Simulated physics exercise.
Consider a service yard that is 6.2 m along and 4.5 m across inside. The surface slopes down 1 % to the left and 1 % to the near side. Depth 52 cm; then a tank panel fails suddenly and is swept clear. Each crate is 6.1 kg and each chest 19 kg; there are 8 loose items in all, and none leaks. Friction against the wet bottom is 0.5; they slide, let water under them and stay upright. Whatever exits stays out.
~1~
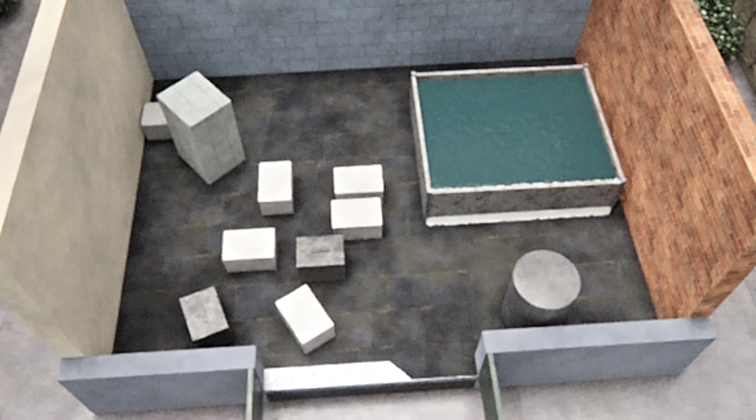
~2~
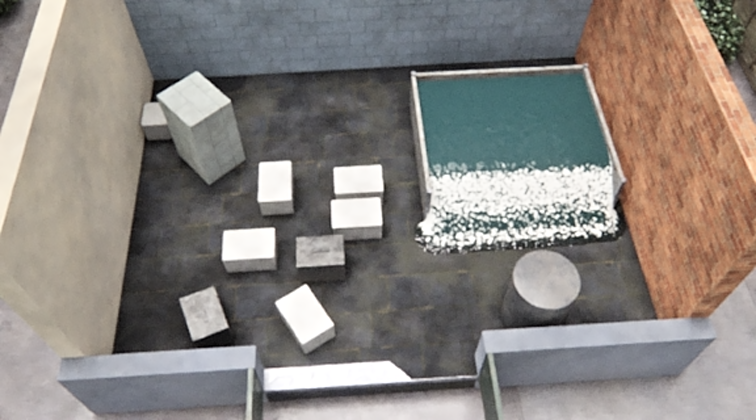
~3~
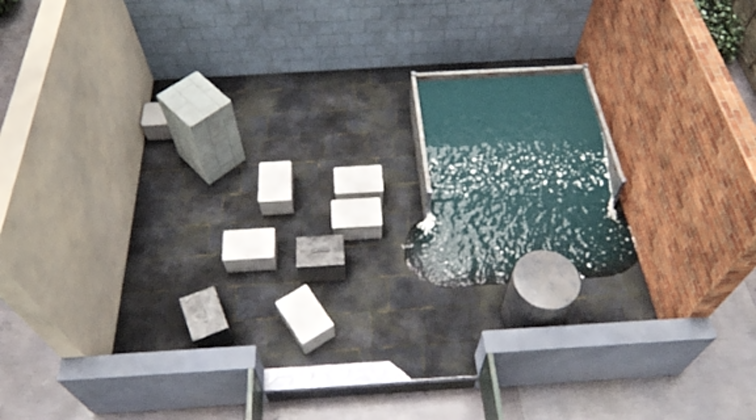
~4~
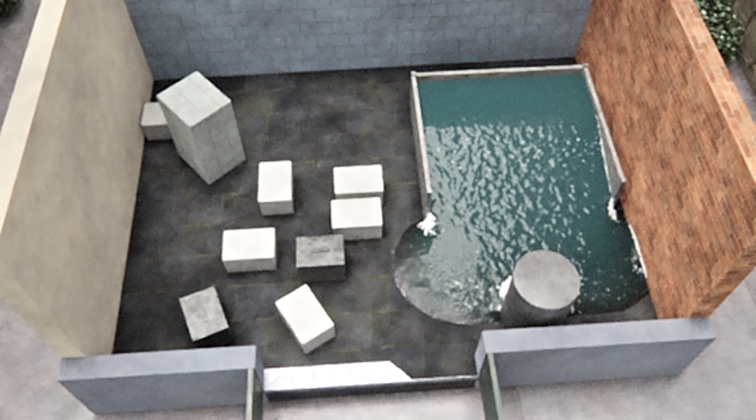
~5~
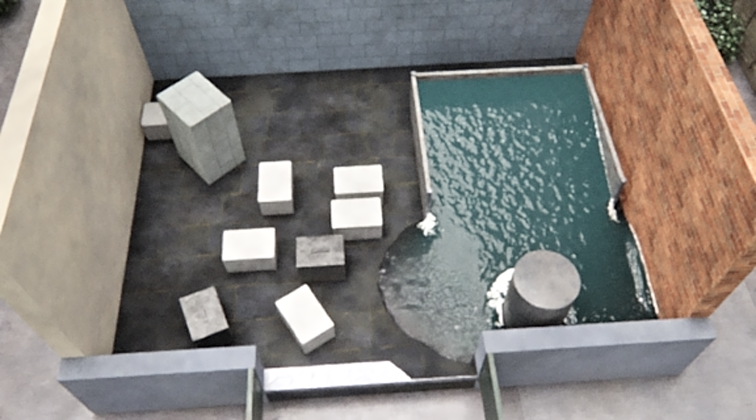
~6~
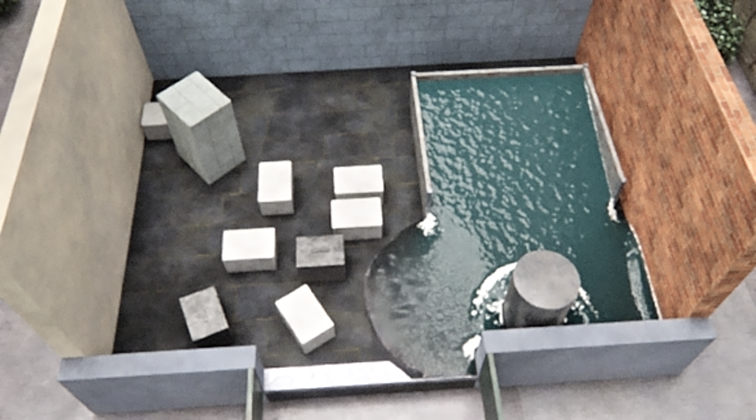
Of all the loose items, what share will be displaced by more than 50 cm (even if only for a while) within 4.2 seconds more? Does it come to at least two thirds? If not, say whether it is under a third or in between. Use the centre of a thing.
No, under a third.
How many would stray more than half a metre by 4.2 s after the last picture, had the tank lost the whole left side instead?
Then it comes to 7.
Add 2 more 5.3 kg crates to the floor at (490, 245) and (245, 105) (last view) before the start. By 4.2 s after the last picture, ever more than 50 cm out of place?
Taking them in order: Above the mark and below the mark.
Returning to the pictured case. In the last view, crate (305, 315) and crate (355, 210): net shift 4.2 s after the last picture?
The first is off by 150 cm, the second by 30 cm.
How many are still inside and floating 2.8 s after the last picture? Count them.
1.
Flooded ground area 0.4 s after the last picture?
Flooded: Near 10.5 m2.
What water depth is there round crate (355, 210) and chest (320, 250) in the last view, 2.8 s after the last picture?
1 and 4 cm.
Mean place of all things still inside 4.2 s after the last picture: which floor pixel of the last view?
Centre of the remaining things: Roughly (255, 226).
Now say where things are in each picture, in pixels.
A crate at (165, 113) rests on the ground; a crate at (305, 313) rests on the ground; water covers 4.4 m2; 0 of 8 have shifted, in the first frame.
A crate at (165, 113), on the bottom; a crate at (305, 313) rests on the ground; water covers 5.5 m2; 0 of 8 have shifted, in the second frame.
A crate at (165, 113), on the bottom; a crate at (305, 313), on the bottom; water covers 6.8 m2; 0 of 8 have shifted, in the third frame.
A crate at (165, 113), on the bottom; a crate at (305, 313) rests on the ground; 8.1 m2 under water; 0 of 8 have shifted, in the fourth frame.
A crate at (165, 113), on the bottom; a crate at (305, 313) rests on the ground; water covers 9.2 m2; 0 of 8 have shifted, in the fifth frame.
A crate at (165, 113), on the bottom; a crate at (305, 313), on the bottom; 9.8 m2 under water; 0 of 8 have shifted, in the sixth frame.
Then, 0.4 s after the last picture 0 of 8 are over 50 cm from their spots; 0 afloat.
Then, 1.5 s after the last picture 0 of 8 are over 50 cm from their spots; 0 afloat.
Then, 2.8 s after the last picture 1 of 8 are over 50 cm from their spots; 1 afloat.
Then, 4.2 s after the last picture 2 of 8 are over 50 cm from their spots, and 2 have been at some point; 0 afloat.
